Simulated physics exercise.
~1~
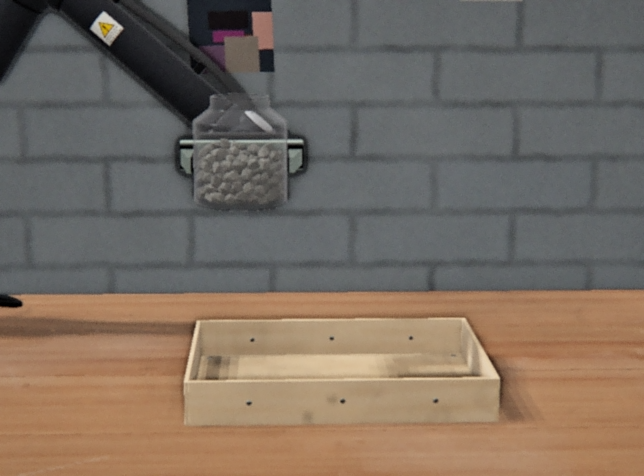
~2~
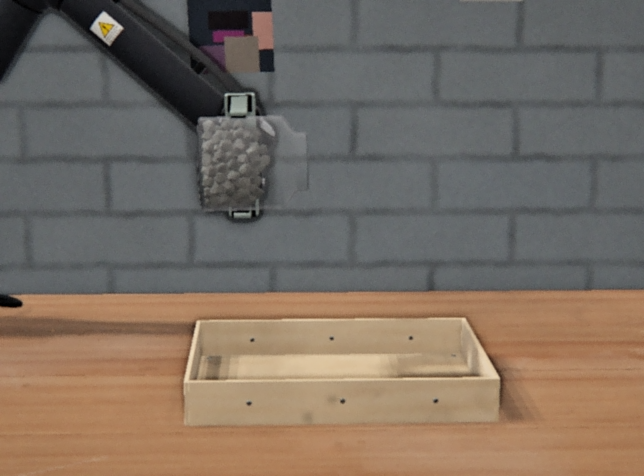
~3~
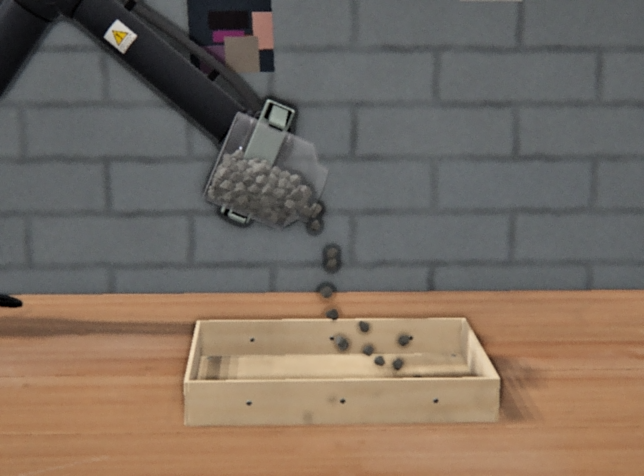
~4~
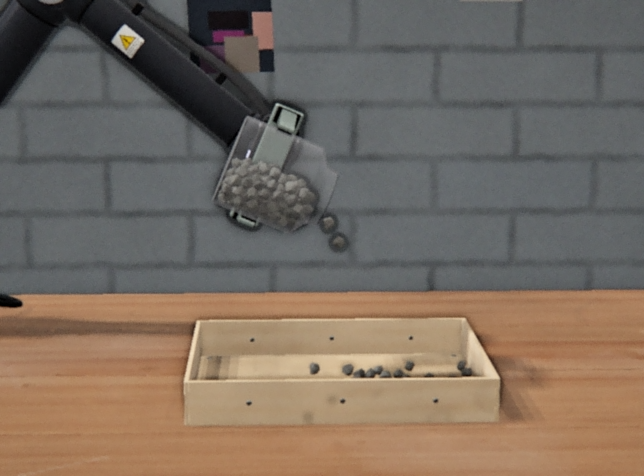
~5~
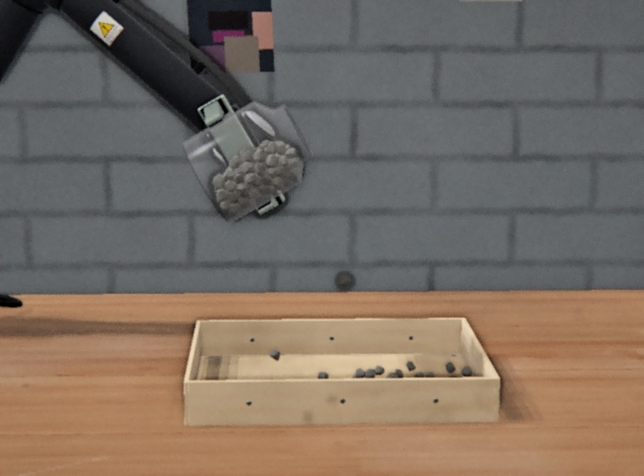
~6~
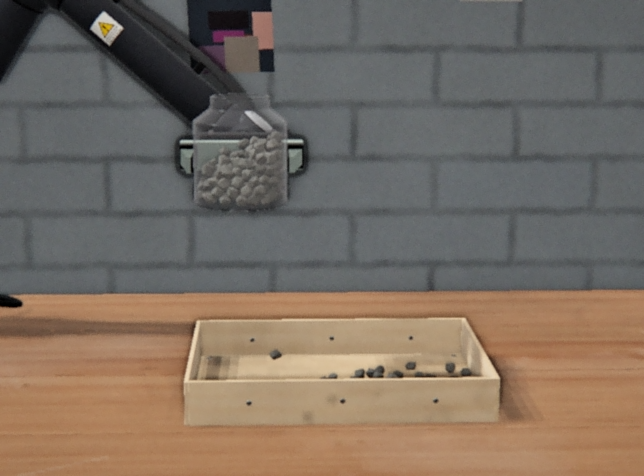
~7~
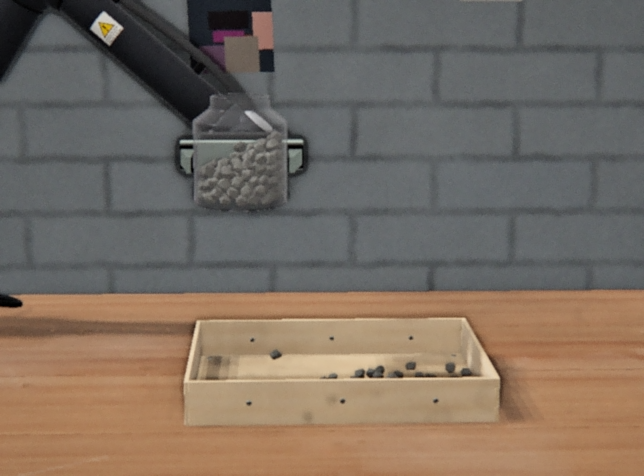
On a wooden table before a grey brick wall, a robot arm tips a clear jar of grey pebbles to the right over a shallow wooden tray, spilling some into it, then turns the jar upright, leaving most pebbles inside and a scattering in the tray.
